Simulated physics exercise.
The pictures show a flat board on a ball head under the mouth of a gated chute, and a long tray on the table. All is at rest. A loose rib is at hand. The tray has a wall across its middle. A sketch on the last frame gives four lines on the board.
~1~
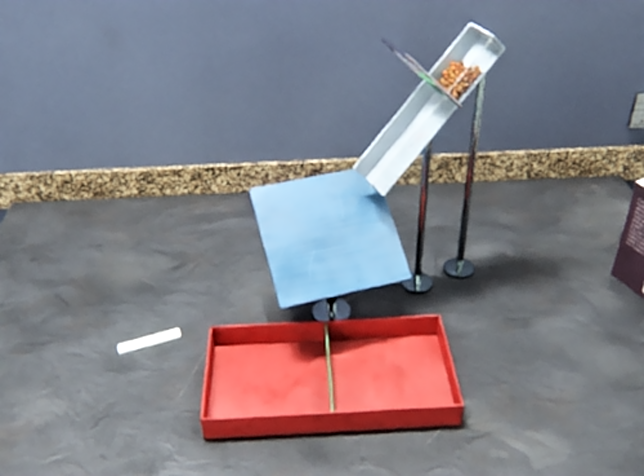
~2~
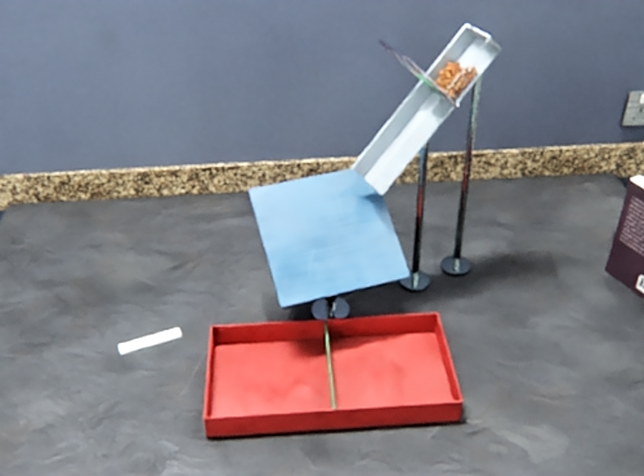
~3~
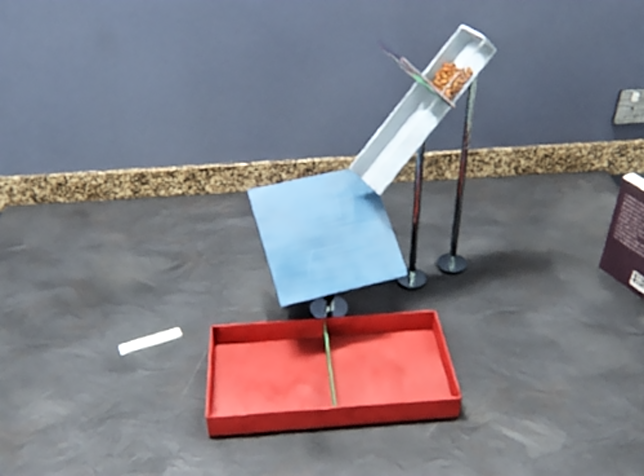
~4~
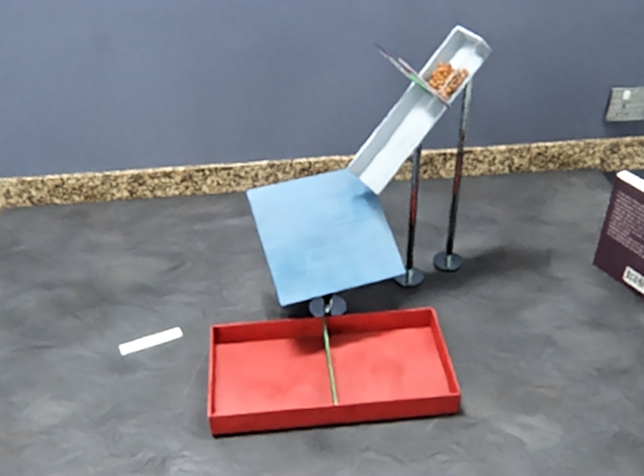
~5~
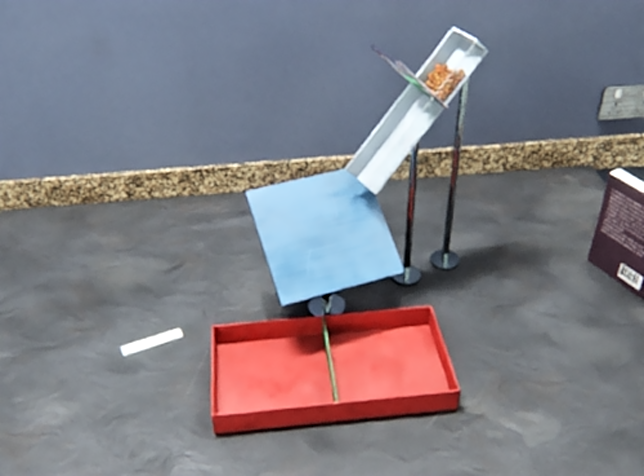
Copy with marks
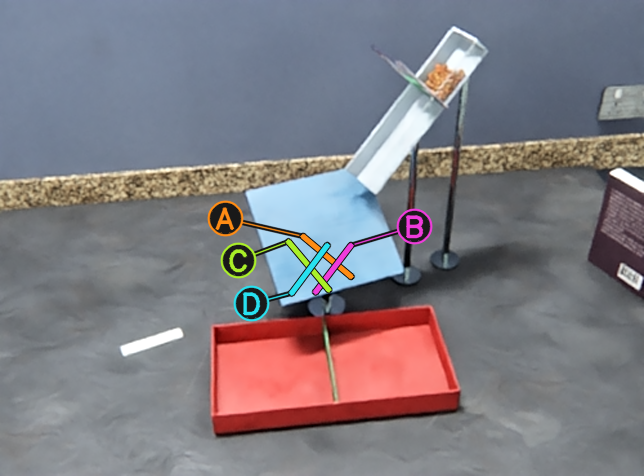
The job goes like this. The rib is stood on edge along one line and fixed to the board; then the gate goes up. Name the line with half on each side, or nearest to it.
The best line is D.
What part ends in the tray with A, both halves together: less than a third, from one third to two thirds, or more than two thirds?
More than two thirds.
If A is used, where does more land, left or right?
More lands on the right.
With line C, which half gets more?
The right half.
On the marked copy, line A from (302, 236) to (351, 276); line B from (351, 245) to (315, 292); line C from (288, 241) to (328, 289); line D from (327, 245) to (291, 293).
With A, of what is caught, about a tenth in the left half, almost all in the right.
With B, of what is caught, almost all in the left half, just a few in the right.
With C, of what is caught, just a few in the left half, almost all in the right.
With D, of what is caught, roughly two thirds in the left half, roughly a third in the right.
